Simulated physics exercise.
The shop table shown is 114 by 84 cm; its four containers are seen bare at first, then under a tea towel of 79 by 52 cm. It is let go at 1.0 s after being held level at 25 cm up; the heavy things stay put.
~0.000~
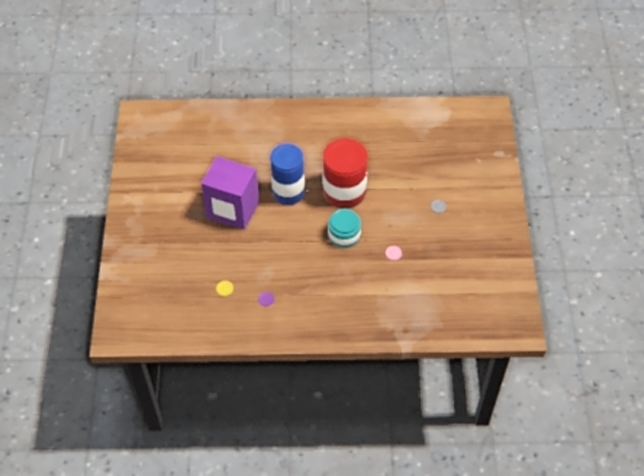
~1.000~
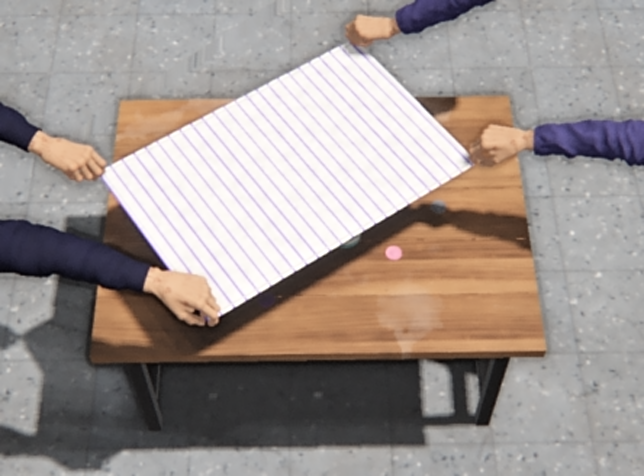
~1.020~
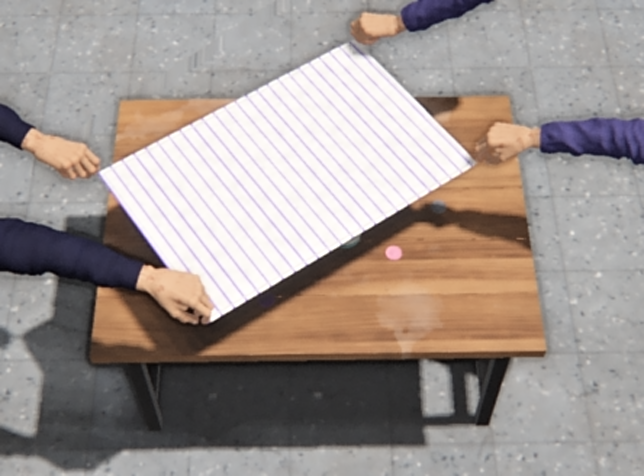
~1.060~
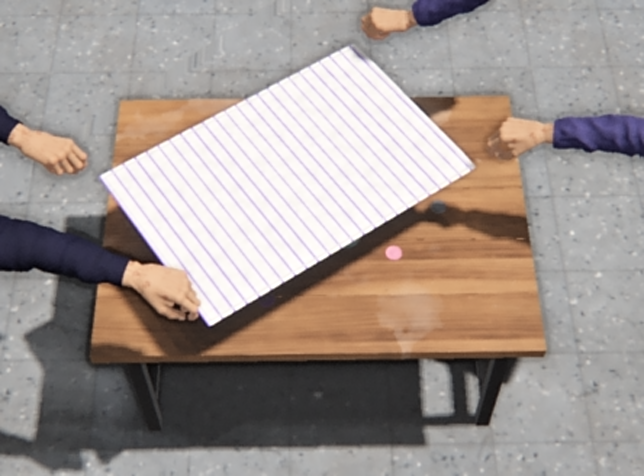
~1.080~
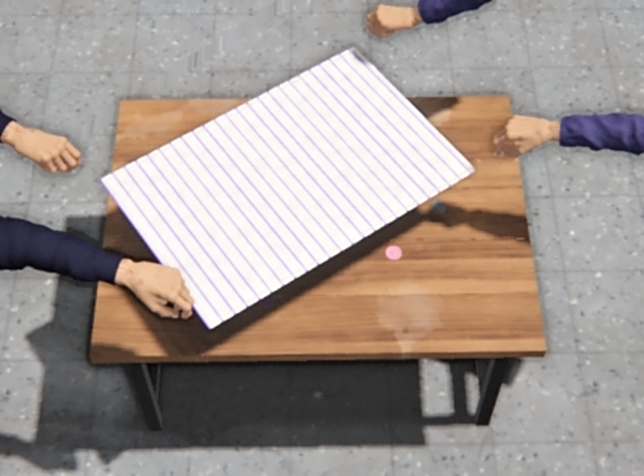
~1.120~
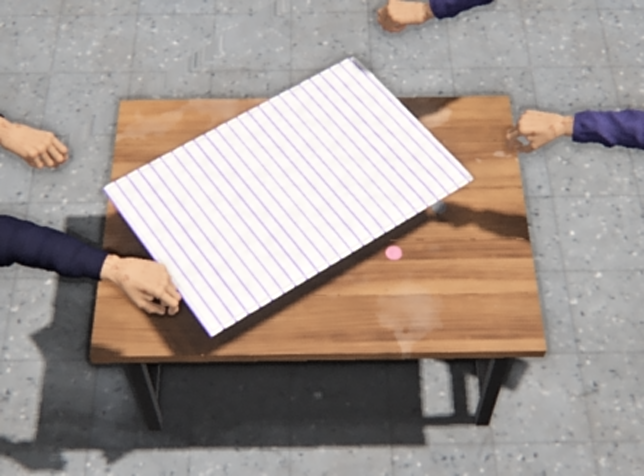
A striped tea towel, absent at first from a wooden table holding a purple carton, blue tin, red canister and teal jar, appears stretched flat above them, gripped by four hands at its corners. The hands release it and draw back outward, and the still-flat cloth sinks slightly over the containers.
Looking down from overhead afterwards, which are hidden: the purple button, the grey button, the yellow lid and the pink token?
Result: Purple button ends under the cloth, grey button stays uncovered, yellow lid vanishes under it, pink token stays uncovered.
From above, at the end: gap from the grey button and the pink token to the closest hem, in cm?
About 4 cm, 4 cm.
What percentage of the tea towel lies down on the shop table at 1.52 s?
25 %.
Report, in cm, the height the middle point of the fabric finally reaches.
The centre point rests around 15 cm up.
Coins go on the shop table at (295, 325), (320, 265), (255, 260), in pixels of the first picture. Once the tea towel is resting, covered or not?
Once it rests, the first one is in plain sight, the second is out of sight and the third is out of sight.
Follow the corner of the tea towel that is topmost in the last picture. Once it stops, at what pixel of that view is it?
Looks like it ends up close to (342, 127).
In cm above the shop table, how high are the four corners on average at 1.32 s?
About 0 cm.
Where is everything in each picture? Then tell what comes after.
Shows, purple button (266, 299); grey button (439, 206); yellow lid (225, 288); pink token (394, 253); purple carton (229, 176), 16 cm tall; red canister (345, 155), 16 cm tall; teal jar (345, 220), 7 cm tall; blue tin (287, 156), 16 cm tall, in the first frame.
Shows, tea towel corners (208, 322) (98, 173) (354, 40) (477, 163); highest point 25 cm, lowest 25 cm, in the second frame.
Shows, tea towel corners (209, 322) (98, 173); highest point 25 cm, lowest 25 cm, in the third frame.
Shows, tea towel corners (209, 326) (100, 177); highest point 23 cm, lowest 23 cm, in the fourth frame.
Shows, tea towel corners (210, 329) (100, 180); highest point 22 cm, lowest 22 cm, in the fifth frame.
Shows, tea towel corners (211, 336) (103, 189) (354, 57) (473, 179); highest point 19 cm, lowest 18 cm, in the sixth frame.
At 1.3 s, 20 % of it is down, spanning 80 by 71 cm, above yellow lid, purple button.
At 1.5 s, 25 % of it is down, spanning 81 by 69 cm, above yellow lid, purple button.
At 1.7 s, 25 % of it is down, spanning 78 by 69 cm, above yellow lid, purple button.
At 1.9 s, 25 % of it is down, spanning 78 by 69 cm, above yellow lid, purple button.
At 2.7 s, 25 % of it is down, spanning 78 by 69 cm, above yellow lid, purple button.
